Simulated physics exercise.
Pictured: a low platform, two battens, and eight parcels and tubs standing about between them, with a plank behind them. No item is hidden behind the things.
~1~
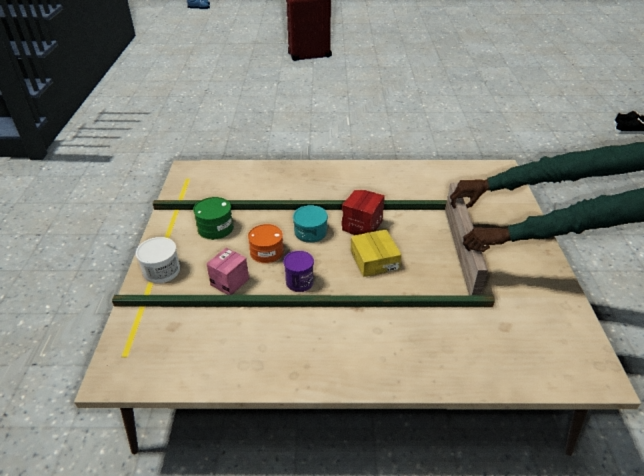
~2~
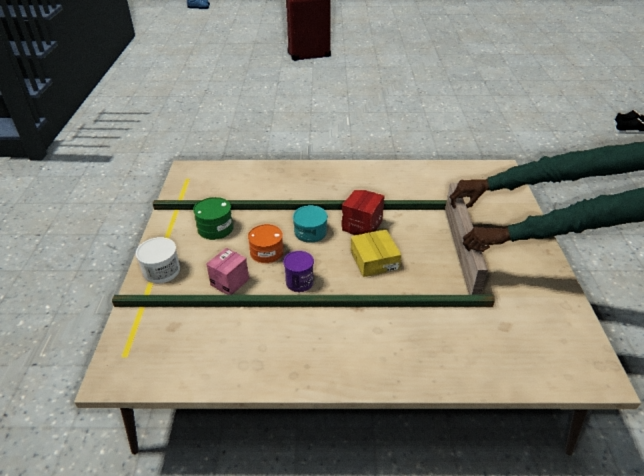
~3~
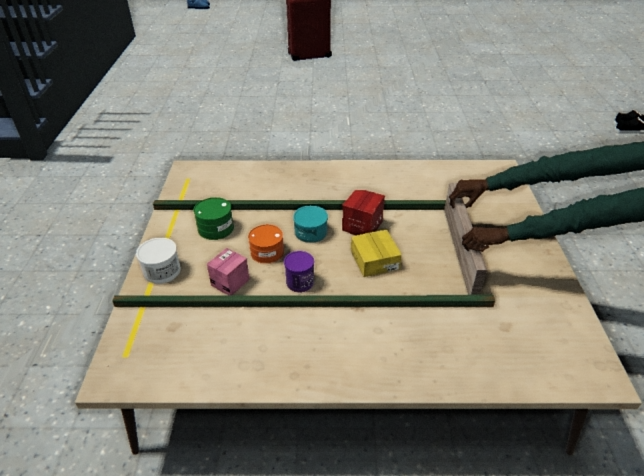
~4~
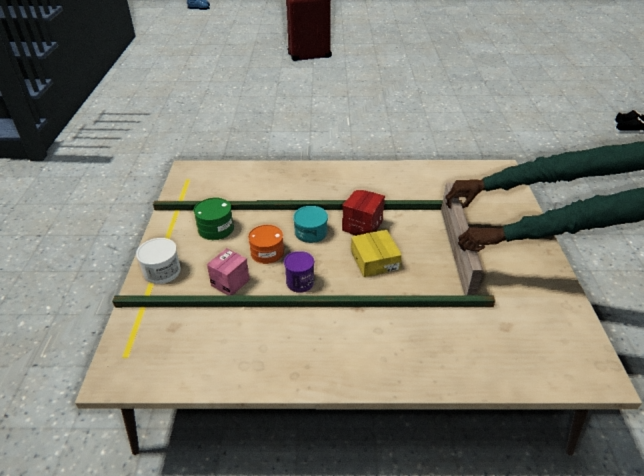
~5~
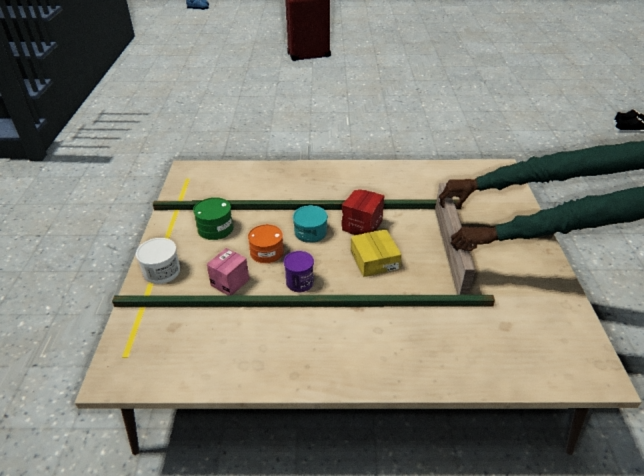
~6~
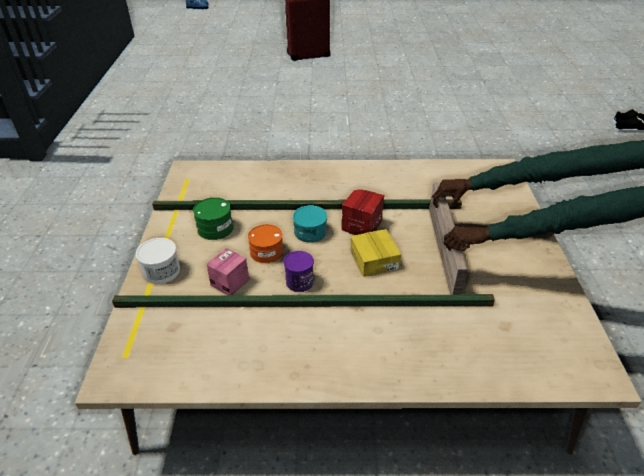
At the start, two hands hold a plank at the right end of a low platform, behind eight colourful parcels and tubs standing between two dark green battens. The hands then slide the plank slightly to the left, while the parcels and tubs stay where they are, still untouched.
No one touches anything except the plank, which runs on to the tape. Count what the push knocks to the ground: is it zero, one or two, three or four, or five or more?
Five or more.
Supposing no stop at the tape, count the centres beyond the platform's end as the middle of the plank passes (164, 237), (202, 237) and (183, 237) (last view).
The counts are 5, 2 and 4, in that order.
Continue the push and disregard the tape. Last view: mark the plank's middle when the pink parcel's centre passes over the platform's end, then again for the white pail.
(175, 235) and (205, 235), more or less.
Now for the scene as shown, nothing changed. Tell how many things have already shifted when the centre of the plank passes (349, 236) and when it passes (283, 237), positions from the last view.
The first number is 3, the next one 6.
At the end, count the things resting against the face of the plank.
Result: 3 in all.
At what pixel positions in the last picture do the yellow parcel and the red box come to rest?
About (139, 250), and about (150, 218).
Early on, none off yet; white pail at rest near (159, 261); green canister at rest near (214, 218); pink parcel at rest near (228, 272).
A while later, none off yet; white pail at rest near (159, 261); green canister travelled about its own width near (178, 216); pink parcel travelled about its own width near (208, 271).
Finally, the number that fall off is five or more; lost, turquoise pail, orange canister, pink parcel, green canister and white pail.
